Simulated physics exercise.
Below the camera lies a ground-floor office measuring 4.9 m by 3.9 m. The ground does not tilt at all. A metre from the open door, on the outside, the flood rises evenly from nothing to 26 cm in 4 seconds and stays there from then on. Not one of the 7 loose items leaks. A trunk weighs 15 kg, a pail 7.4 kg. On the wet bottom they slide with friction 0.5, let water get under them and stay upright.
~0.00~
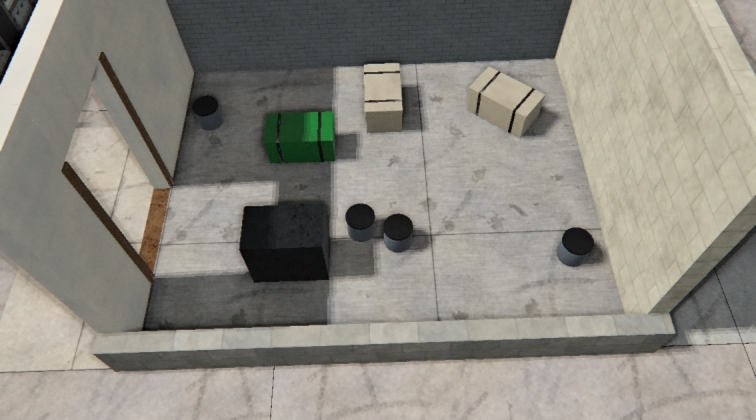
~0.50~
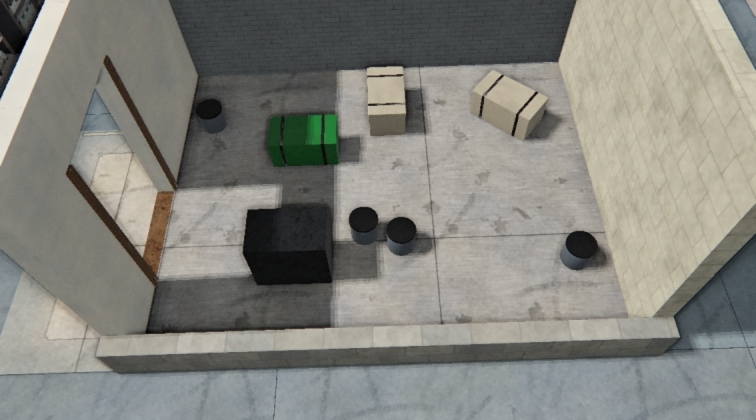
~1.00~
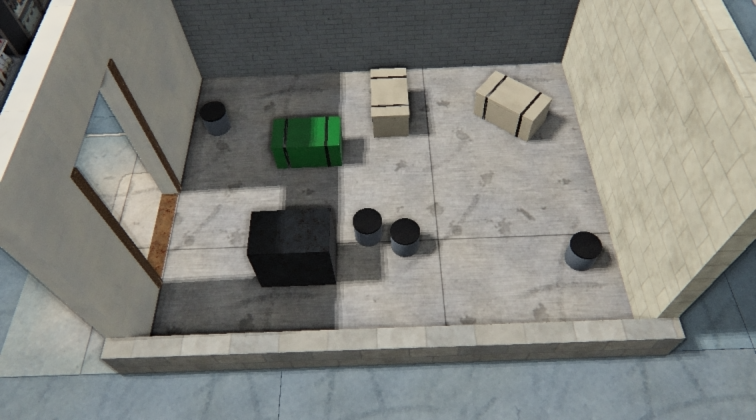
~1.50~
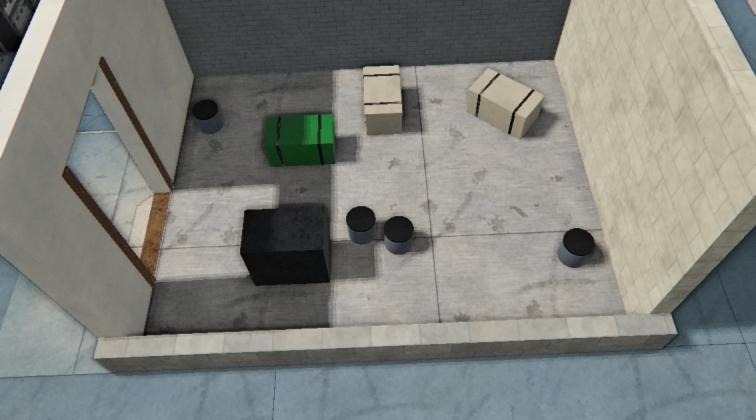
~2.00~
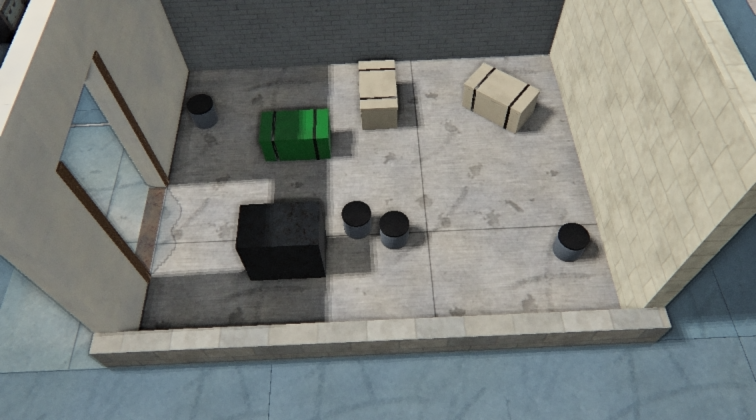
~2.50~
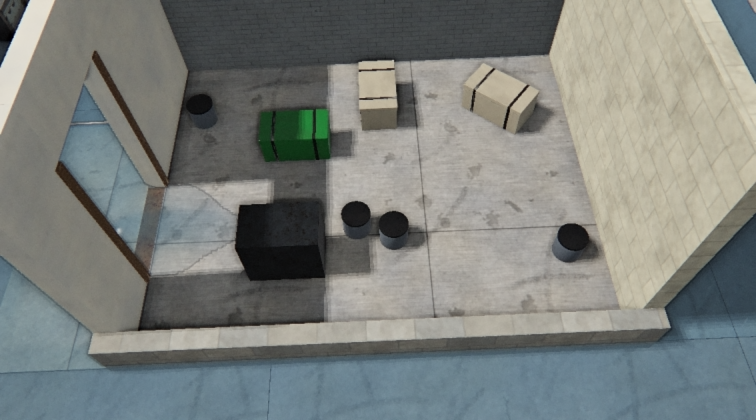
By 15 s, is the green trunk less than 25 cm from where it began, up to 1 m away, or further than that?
Up to 1 m away.
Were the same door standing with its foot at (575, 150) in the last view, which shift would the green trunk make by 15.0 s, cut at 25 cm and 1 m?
Well, the green trunk ends up distant in that setup.
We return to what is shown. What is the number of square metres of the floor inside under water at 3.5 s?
Near 3.5 m2 in all.
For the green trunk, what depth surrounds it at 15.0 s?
I'd put it at about 8 cm.
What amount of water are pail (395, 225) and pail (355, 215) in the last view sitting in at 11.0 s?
Depths: Near 7 cm, then near 7 cm.
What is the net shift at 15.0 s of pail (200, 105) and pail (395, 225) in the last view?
They sit 40 cm and 60 cm away, in the order given.
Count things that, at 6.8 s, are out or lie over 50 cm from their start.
Count: 3.
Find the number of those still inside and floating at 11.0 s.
The count is 4.
After 3.5 s the green trunk is near (294, 125), 0.0 m from its start, aground; 0 afloat.
After 6.8 s the green trunk is near (320, 57), 1.1 m from its start, afloat; 1 afloat.
After 11.0 s the green trunk is near (213, 66), 1.5 m from its start, afloat; 4 afloat.
After 15.0 s the green trunk is near (241, 104), 0.7 m from its start, afloat; 6 afloat.
